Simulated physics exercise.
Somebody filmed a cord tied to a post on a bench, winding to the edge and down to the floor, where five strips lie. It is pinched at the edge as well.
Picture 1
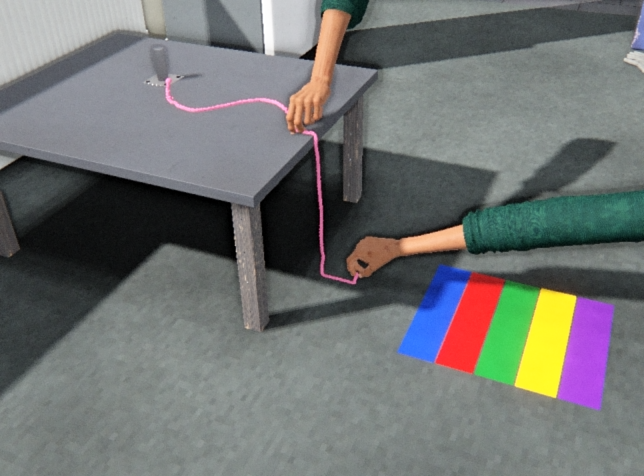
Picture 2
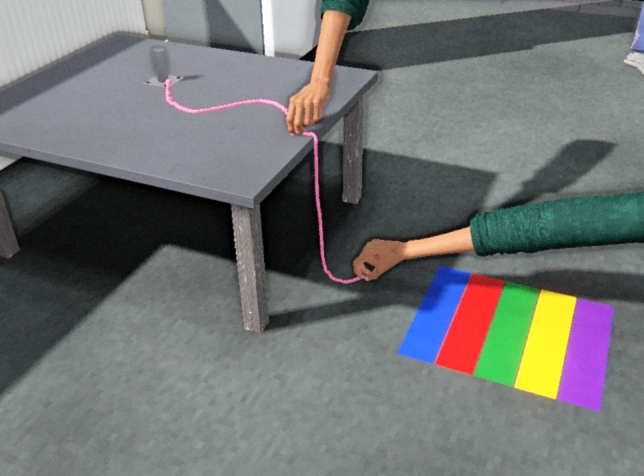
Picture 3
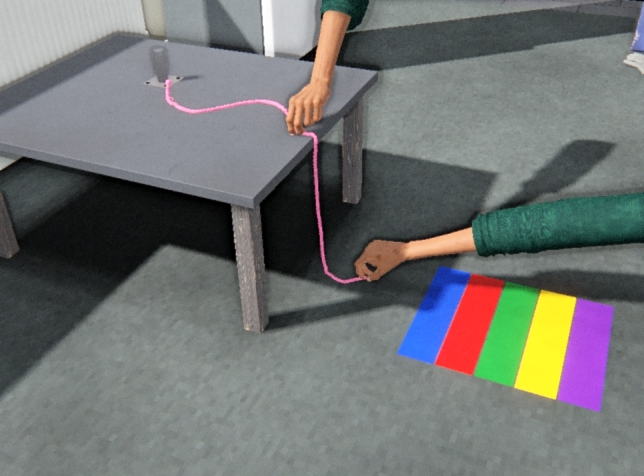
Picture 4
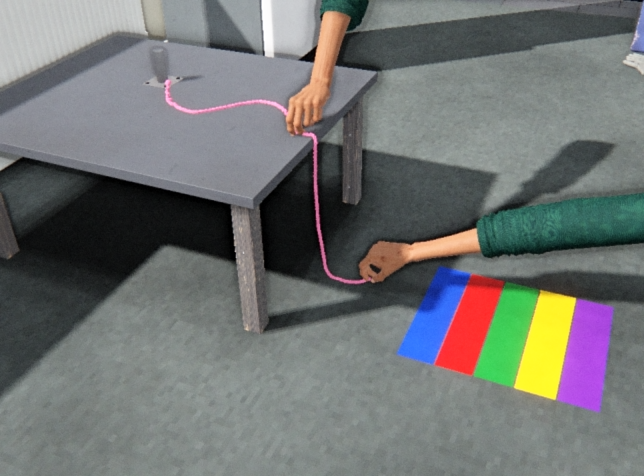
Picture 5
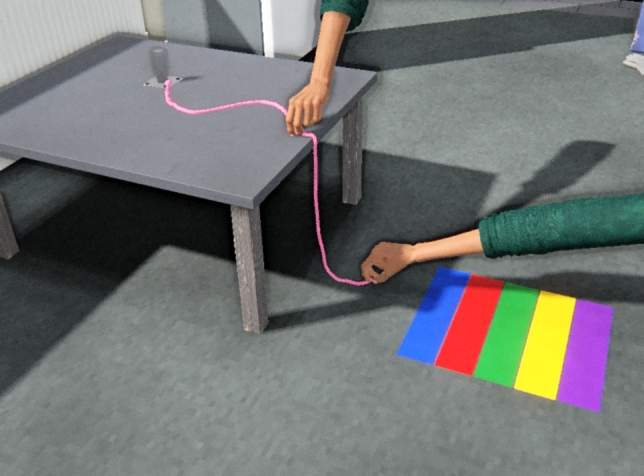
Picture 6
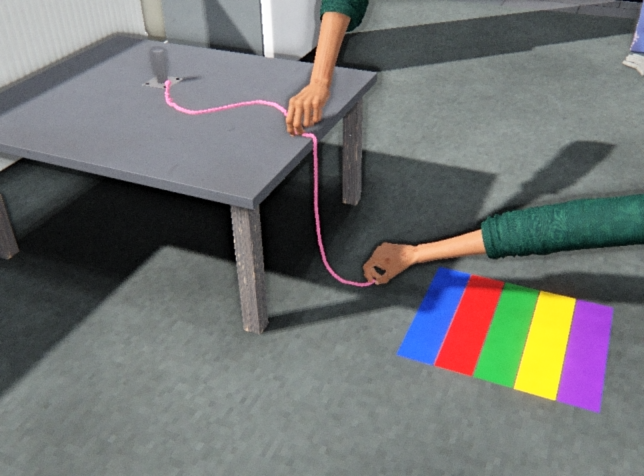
Hand near the floor drawing the end of a pink cord slightly right, while another hand pins it at the table edge.
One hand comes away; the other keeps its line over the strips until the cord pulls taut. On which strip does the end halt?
The end stops over the yellow strip.
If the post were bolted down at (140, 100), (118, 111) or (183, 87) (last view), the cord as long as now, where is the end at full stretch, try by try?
Near (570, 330), (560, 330) and (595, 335).
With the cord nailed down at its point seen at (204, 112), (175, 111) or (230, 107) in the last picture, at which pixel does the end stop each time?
Try by try, around (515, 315), (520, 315) and (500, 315).
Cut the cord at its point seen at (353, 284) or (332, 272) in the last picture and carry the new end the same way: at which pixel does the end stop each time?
About (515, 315) and (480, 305).
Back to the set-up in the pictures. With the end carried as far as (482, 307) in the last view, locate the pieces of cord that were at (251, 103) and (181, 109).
They go to (287, 116) and to (230, 98).
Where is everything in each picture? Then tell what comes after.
The first picture shows end (357, 274); blue (423, 339); red (461, 350); green (500, 360); yellow (540, 371); purple (582, 383).
The second picture shows end (364, 276); cord through (169, 94) (204, 111) (276, 104) (299, 132) (317, 194) (323, 257).
The third picture shows end (366, 277).
The fourth picture shows end (370, 279); cord through (169, 94) (204, 111) (275, 104) (299, 133) (316, 194) (324, 258).
The fifth picture shows end (372, 280).
The sixth picture shows end (374, 280); cord through (168, 95) (204, 112) (275, 105) (299, 134) (316, 195) (324, 259).
Soon after, end near (482, 307); over red.
Then, end near (528, 319); over green.
At full stretch, end near (556, 326); over yellow. It gets as far as the yellow strip.
